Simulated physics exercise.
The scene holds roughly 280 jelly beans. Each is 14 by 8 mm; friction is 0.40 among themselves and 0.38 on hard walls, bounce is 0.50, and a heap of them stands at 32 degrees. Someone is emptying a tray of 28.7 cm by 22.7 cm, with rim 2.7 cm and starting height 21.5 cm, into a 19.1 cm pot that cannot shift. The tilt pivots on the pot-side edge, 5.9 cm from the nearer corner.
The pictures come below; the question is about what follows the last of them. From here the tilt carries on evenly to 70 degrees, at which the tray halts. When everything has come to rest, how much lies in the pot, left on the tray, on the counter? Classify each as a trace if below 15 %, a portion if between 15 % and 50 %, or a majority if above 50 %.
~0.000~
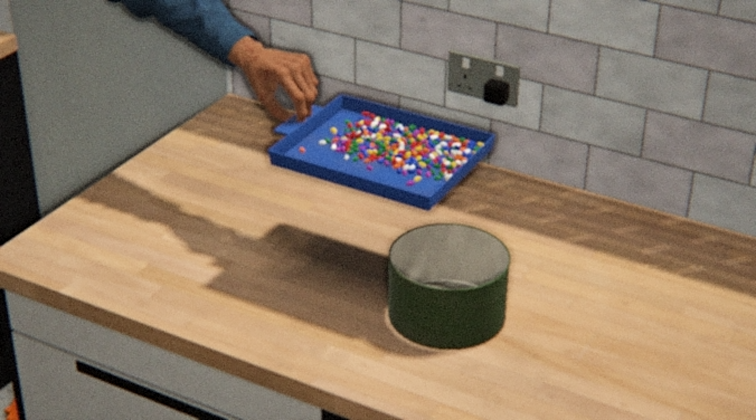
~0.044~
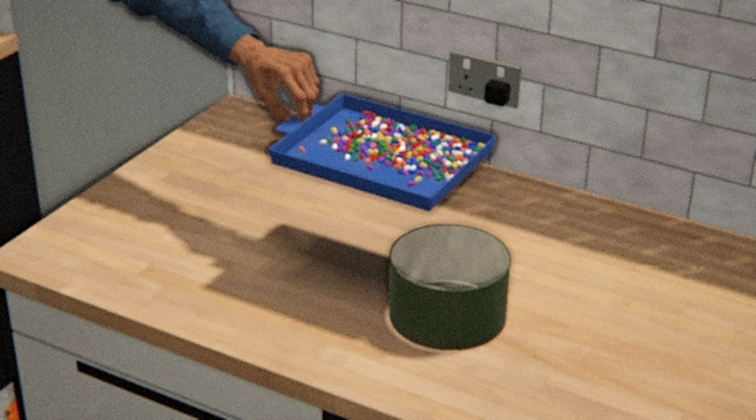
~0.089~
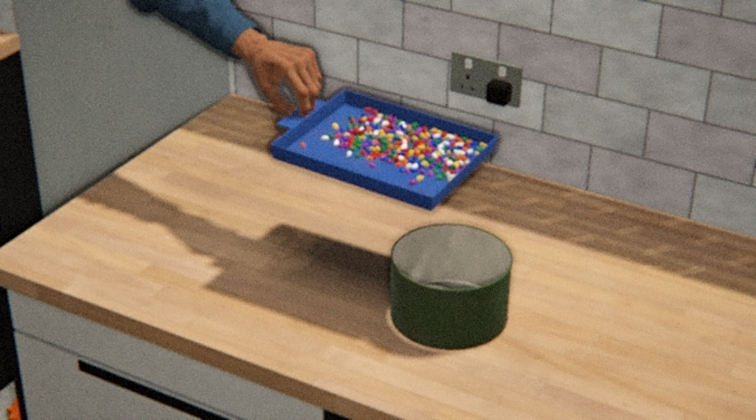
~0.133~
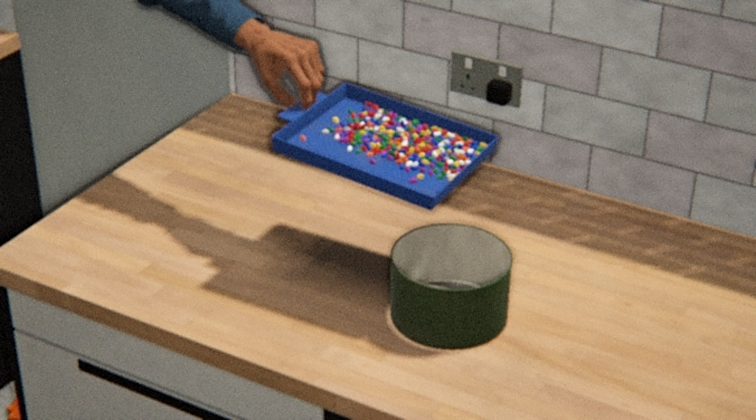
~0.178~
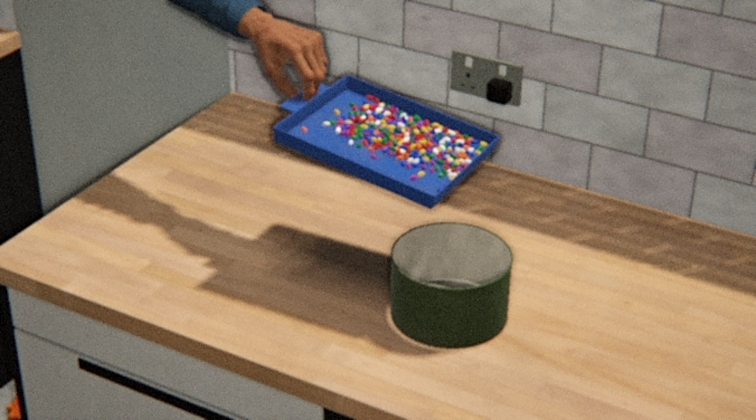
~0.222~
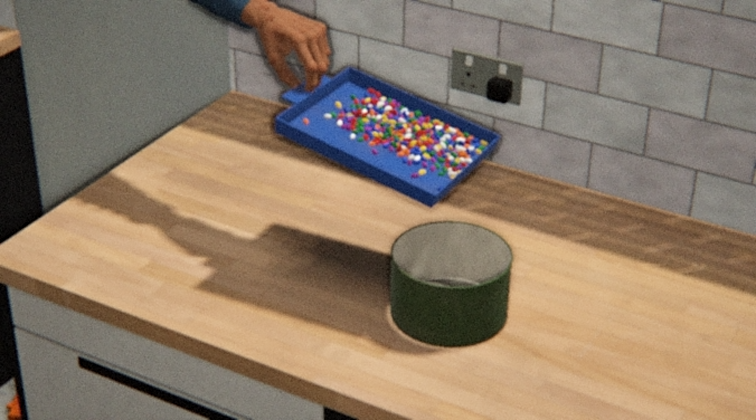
Pot: A trace. Tray: A majority. Counter: A portion.
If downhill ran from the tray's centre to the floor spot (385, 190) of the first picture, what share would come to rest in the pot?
That would be close to 35 per cent.
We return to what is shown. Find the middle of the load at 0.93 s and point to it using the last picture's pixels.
Estimated load position: Around (458, 137).
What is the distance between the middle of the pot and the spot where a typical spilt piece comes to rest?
Some 22 cm, give or take.
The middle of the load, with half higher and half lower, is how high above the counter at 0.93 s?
Roughly 26 centimetres.
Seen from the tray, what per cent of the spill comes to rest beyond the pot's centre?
Near 90 in a hundred.
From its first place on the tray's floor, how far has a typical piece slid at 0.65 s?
By then it sits near 3 cm from where it began.
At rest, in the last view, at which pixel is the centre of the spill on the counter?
Middle of the spill at rest: Roughly (542, 277).
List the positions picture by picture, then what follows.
In the first picture, tray tilt 0 degrees, front corners at (271, 150) and (429, 196); middle of the pieces at (402, 145); pot at (450, 255).
In the second picture, tray tilt 1 degrees, front corners at (272, 149) and (430, 197); middle of the pieces at (403, 146).
In the third picture, tray tilt 2 degrees, front corners at (274, 144) and (432, 196); middle of the pieces at (404, 143).
In the fourth picture, tray tilt 5 degrees, front corners at (275, 136) and (433, 196), lowest corner right back; middle of the pieces at (405, 140).
In the fifth picture, tray tilt 8 degrees, front corners at (276, 127) and (434, 195), lowest corner right back; middle of the pieces at (406, 136).
In the sixth picture, tray tilt 11 degrees, front corners at (278, 118) and (435, 194), lowest corner right back; middle of the pieces at (408, 132); pot at (452, 253). Its pace works out near 65 degrees a second.
Then, at 0.65 s, tilt 40 degrees; the tray holds 100 %, the pot 0 %.
After 0.93 s, tilt 58 degrees; the tray holds 100 %, the pot 0 %.
Then, at 1.31 s, tilt 70 degrees; the tray holds 70 %, the pot 0 %.
In the end, at 3.1 s, pot 10 %, tray 60 %, counter 35 %.
